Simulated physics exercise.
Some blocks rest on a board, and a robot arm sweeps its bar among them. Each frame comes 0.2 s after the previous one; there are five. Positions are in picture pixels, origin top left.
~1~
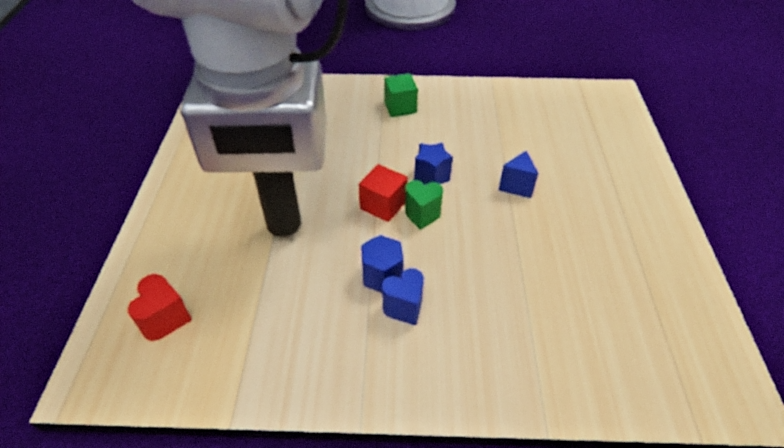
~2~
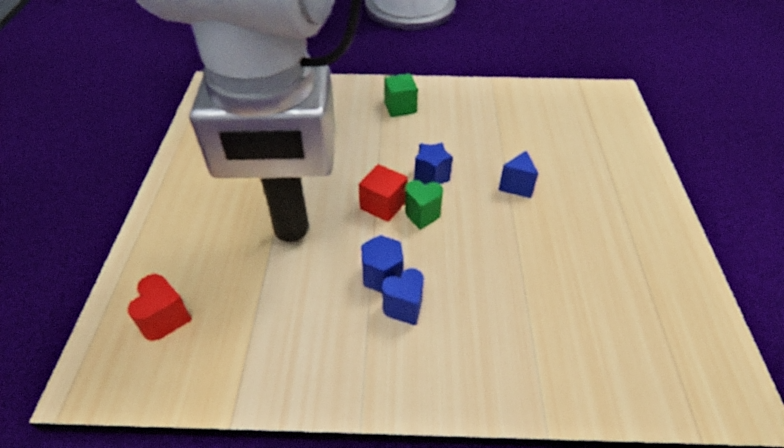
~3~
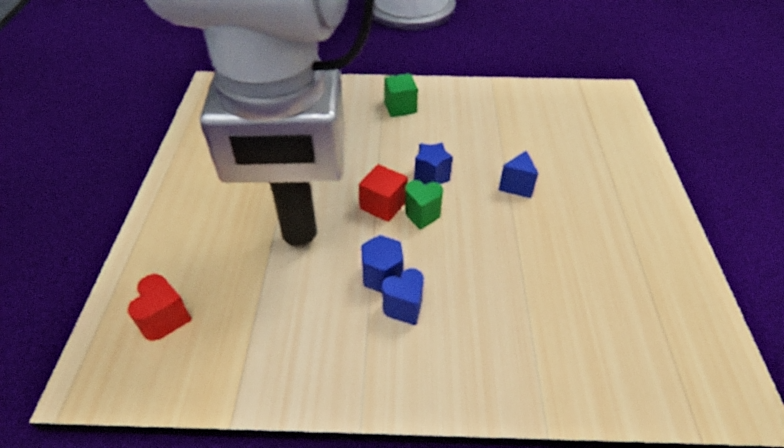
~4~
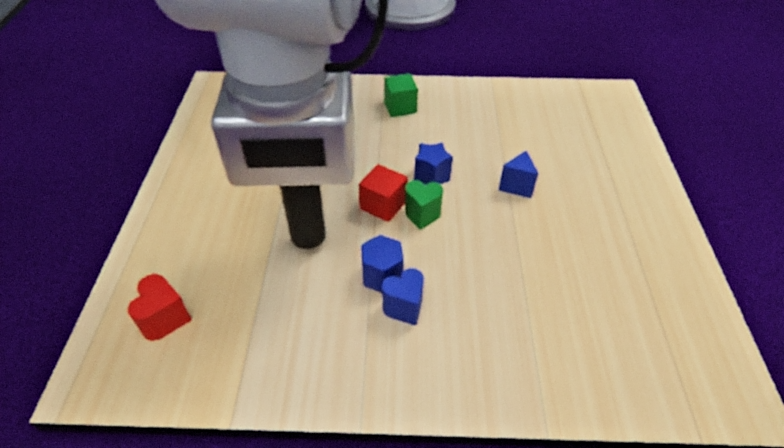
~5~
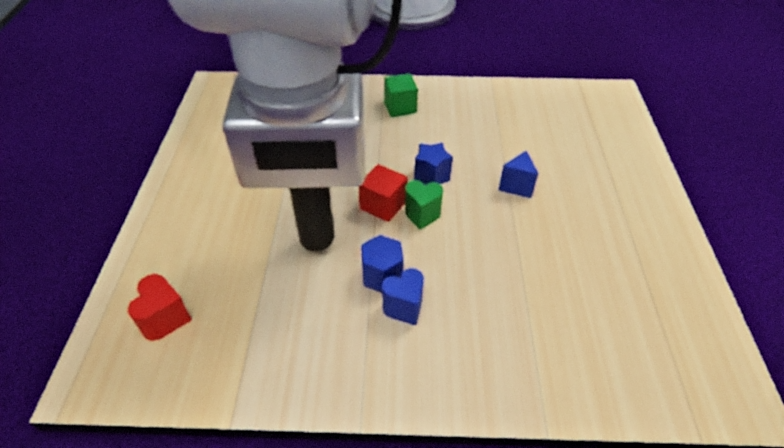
On a pale wooden board scattered with red, blue and green blocks, a robot arm slid its dark bar a short way right and slightly toward the viewer, while every block stayed still.
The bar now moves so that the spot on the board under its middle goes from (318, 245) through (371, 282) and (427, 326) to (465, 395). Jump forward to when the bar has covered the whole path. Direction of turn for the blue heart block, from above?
Prediction: Counterclockwise.
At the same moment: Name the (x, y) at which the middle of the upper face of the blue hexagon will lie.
In the picture, that point is around (447, 269).
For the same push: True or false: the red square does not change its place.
The claim holds.
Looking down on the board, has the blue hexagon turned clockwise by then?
It seems not.
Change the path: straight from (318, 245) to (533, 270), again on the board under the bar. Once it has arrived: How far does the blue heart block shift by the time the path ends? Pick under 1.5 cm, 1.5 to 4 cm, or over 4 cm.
The under 1.5 cm band.
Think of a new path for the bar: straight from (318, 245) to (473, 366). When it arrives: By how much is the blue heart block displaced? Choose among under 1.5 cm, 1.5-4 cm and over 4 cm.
The answer here is over 4 cm.
On the path given first. One third of the way, bar (371, 275); blue hexagon (414, 262), turned 30° anticlockwise; blue heart block (418, 294), turned 35° clockwise.
Two thirds of the way, bar (428, 320); blue hexagon (447, 269), turned 100° anticlockwise; blue heart block (464, 333), turned 50° clockwise.
At the end, bar (467, 389); blue hexagon (447, 269), turned 100° anticlockwise; red square not moved; blue heart block (518, 380), turned 20° anticlockwise.
